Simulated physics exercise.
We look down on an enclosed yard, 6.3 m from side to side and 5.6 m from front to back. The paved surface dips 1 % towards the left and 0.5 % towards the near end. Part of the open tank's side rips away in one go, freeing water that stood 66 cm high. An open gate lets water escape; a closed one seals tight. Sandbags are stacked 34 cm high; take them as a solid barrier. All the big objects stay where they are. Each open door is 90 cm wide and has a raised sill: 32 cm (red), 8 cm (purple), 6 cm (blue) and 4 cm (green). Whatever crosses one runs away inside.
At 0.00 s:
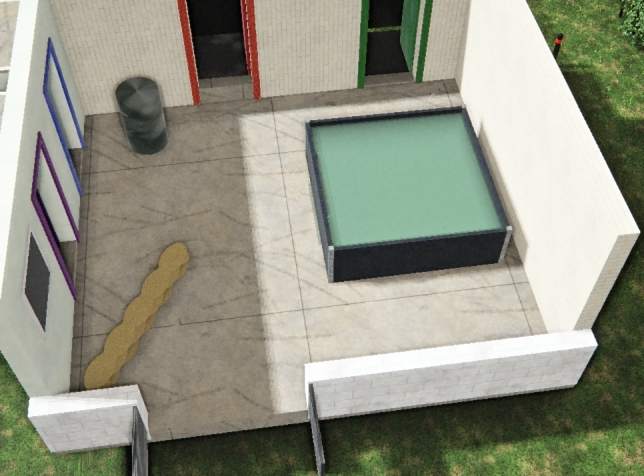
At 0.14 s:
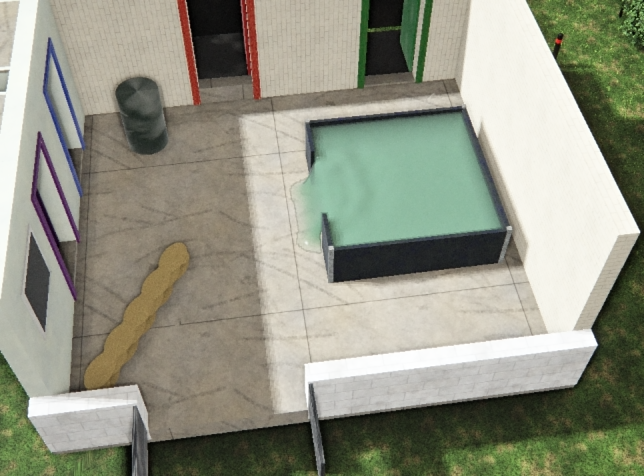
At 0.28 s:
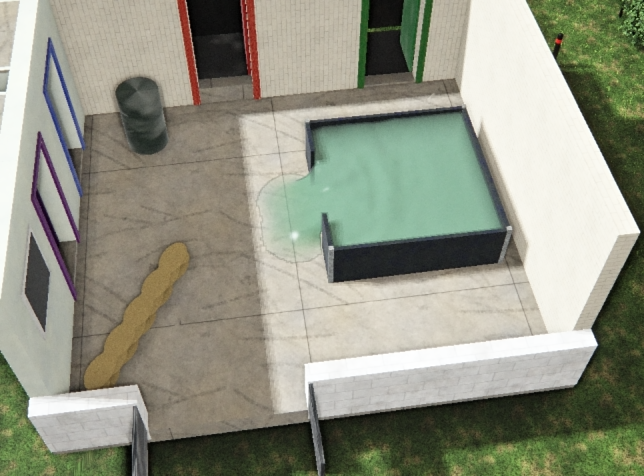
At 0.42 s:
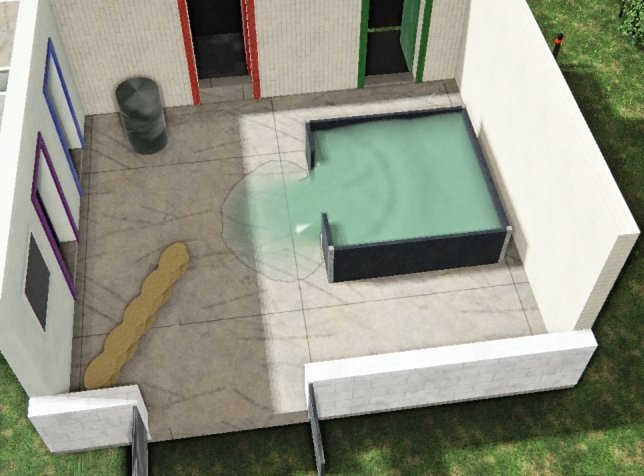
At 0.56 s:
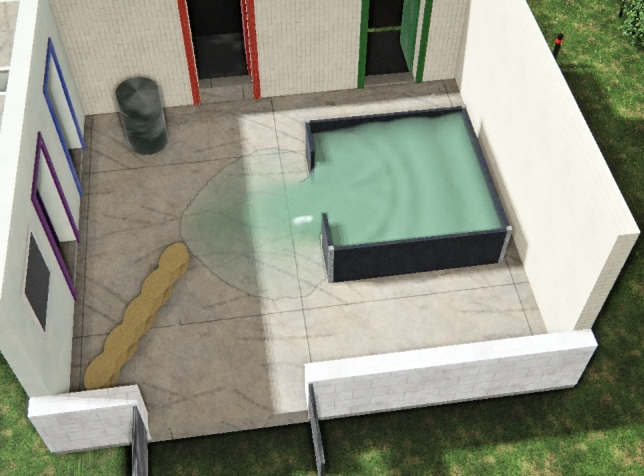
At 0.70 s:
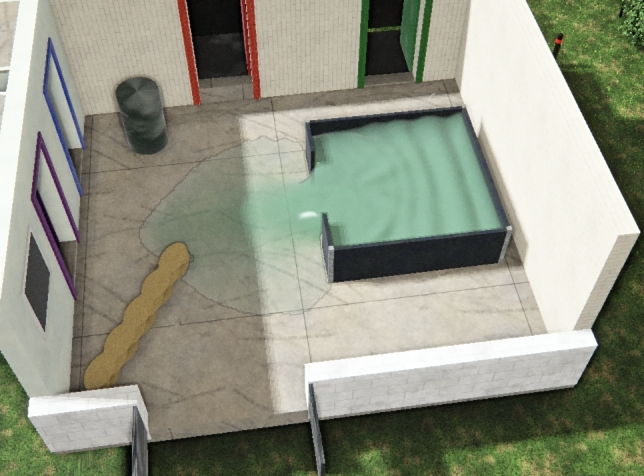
At the start, still green water fills a dark-walled open tank in a walled, paved yard. Part of the tank's left side gives way and water pours through the gap, fanning out leftward in a widening, thinning sheet that reaches the upper end of the sandbags while ripples cross the tank.
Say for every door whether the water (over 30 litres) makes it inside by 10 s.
Door by door: At the red door it stays under the limit; at the purple door it goes over the limit; at the blue door it goes over the limit; at the green door it does not reach the limit.
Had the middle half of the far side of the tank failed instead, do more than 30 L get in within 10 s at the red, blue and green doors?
Then: Red not over, blue under, green over.
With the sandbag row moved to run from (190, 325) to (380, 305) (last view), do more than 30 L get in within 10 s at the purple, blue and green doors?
Then: Purple past it, blue over, green under.
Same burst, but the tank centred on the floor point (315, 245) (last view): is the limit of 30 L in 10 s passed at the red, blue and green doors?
Then: Red under, blue past it, green not over.
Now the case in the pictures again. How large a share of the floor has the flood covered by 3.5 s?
About 50 per cent.
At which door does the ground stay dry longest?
Last comes the green one.
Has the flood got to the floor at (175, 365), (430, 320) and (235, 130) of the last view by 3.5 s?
In that order: Wet, still dry, wet.
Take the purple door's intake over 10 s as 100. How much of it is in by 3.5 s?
About 55 per cent.
After 1.4 s water covers 35 % of the floor and is deepest (41 cm) near (310, 216); red door not reached, purple door 12 cm at the sill, 16 L in, blue door 8 cm at the sill, 0 L in, green door not reached.
After 2.2 s water covers 45 % of the floor and is deepest (38 cm) near (80, 214); red door not reached, purple door 20 cm at the sill, 60 L in, blue door 23 cm at the sill, 63 L in, green door not reached.
After 3.5 s water covers 50 % of the floor and is deepest (30 cm) near (85, 123); red door 4 cm at the sill, 0 L in, purple door 17 cm at the sill, 133 L in, blue door 21 cm at the sill, 195 L in, green door not reached.
After 6.0 s water covers 70 % of the floor and is deepest (23 cm) near (80, 214); red door 4 cm at the sill, 0 L in, purple door 13 cm at the sill, 185 L in, blue door 19 cm at the sill, 345 L in, green door 3 cm at the sill, 0 L in.
After 10.0 s water covers 80 % of the floor and is deepest (15 cm) near (77, 272); red door 8 cm at the sill, 0 L in, purple door 14 cm at the sill, 247 L in, blue door 13 cm at the sill, 500 L in, green door 7 cm at the sill, 12 L in.
